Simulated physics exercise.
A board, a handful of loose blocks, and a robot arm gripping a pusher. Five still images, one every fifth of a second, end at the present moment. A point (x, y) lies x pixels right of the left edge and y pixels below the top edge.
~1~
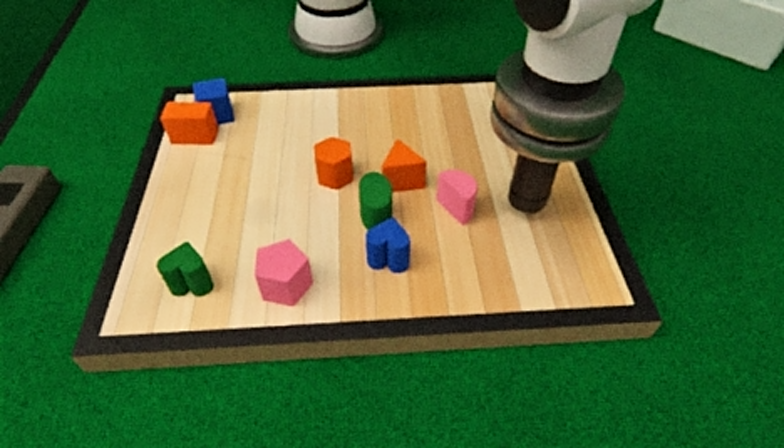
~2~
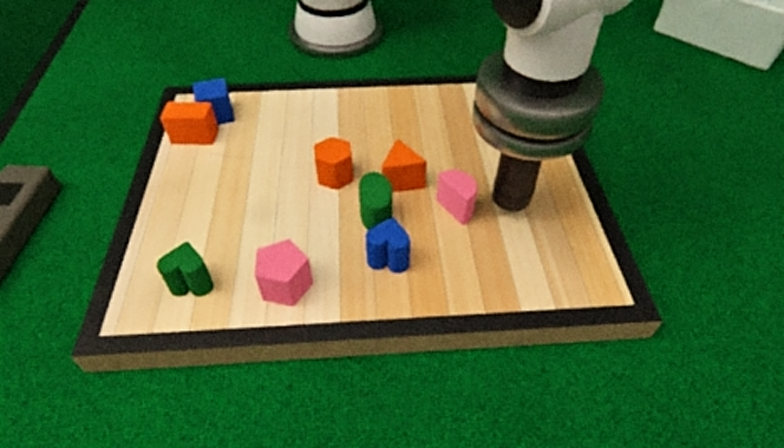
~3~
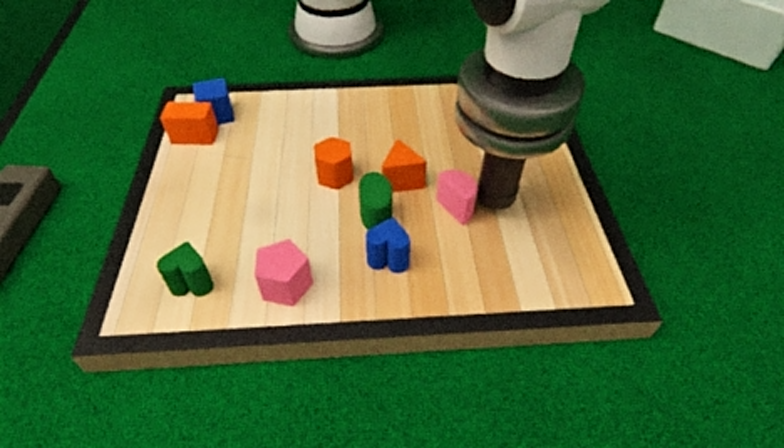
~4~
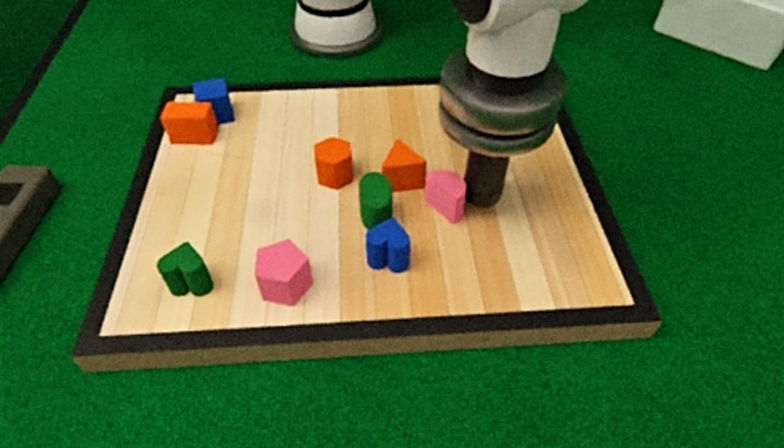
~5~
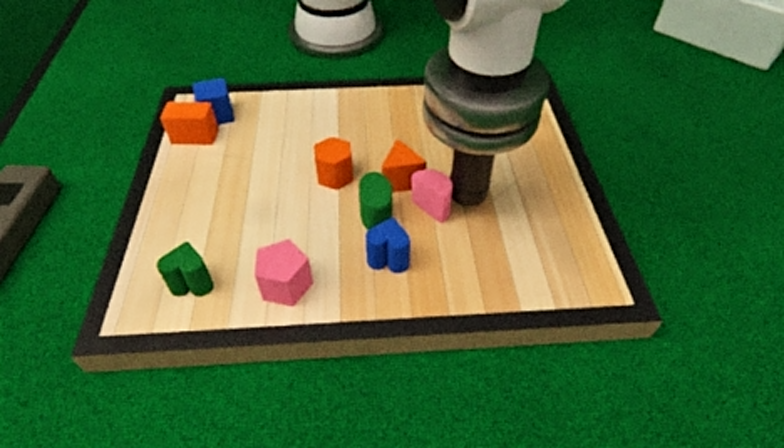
A robot arm moves its pusher left and nudges the pink half-round block slightly left.
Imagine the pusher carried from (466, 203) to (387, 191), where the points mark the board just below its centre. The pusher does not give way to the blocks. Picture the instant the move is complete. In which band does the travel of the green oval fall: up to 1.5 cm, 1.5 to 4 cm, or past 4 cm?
Distance: 1.5 to 4 cm.
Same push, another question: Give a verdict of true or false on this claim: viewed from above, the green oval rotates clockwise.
That statement is not accurate.
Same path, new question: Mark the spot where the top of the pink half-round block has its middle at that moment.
The middle of the upper face of the pink half-round block will lie at about (357, 178) in the picture.
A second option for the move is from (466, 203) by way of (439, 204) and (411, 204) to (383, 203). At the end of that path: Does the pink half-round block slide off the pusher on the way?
No.
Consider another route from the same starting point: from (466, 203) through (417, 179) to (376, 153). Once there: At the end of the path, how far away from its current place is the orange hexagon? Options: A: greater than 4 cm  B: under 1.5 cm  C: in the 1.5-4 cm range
C
The first path, step by step. Halfway along, pusher at (426, 187); green oval at (370, 189), turned 15° anticlockwise; orange triangle at (398, 153); pink half-round block at (395, 179).
At the end, pusher at (387, 181); orange hexagon still; green oval at (346, 197), turned 60° anticlockwise; orange triangle at (383, 142); pink half-round block at (357, 178), turned 20° anticlockwise.
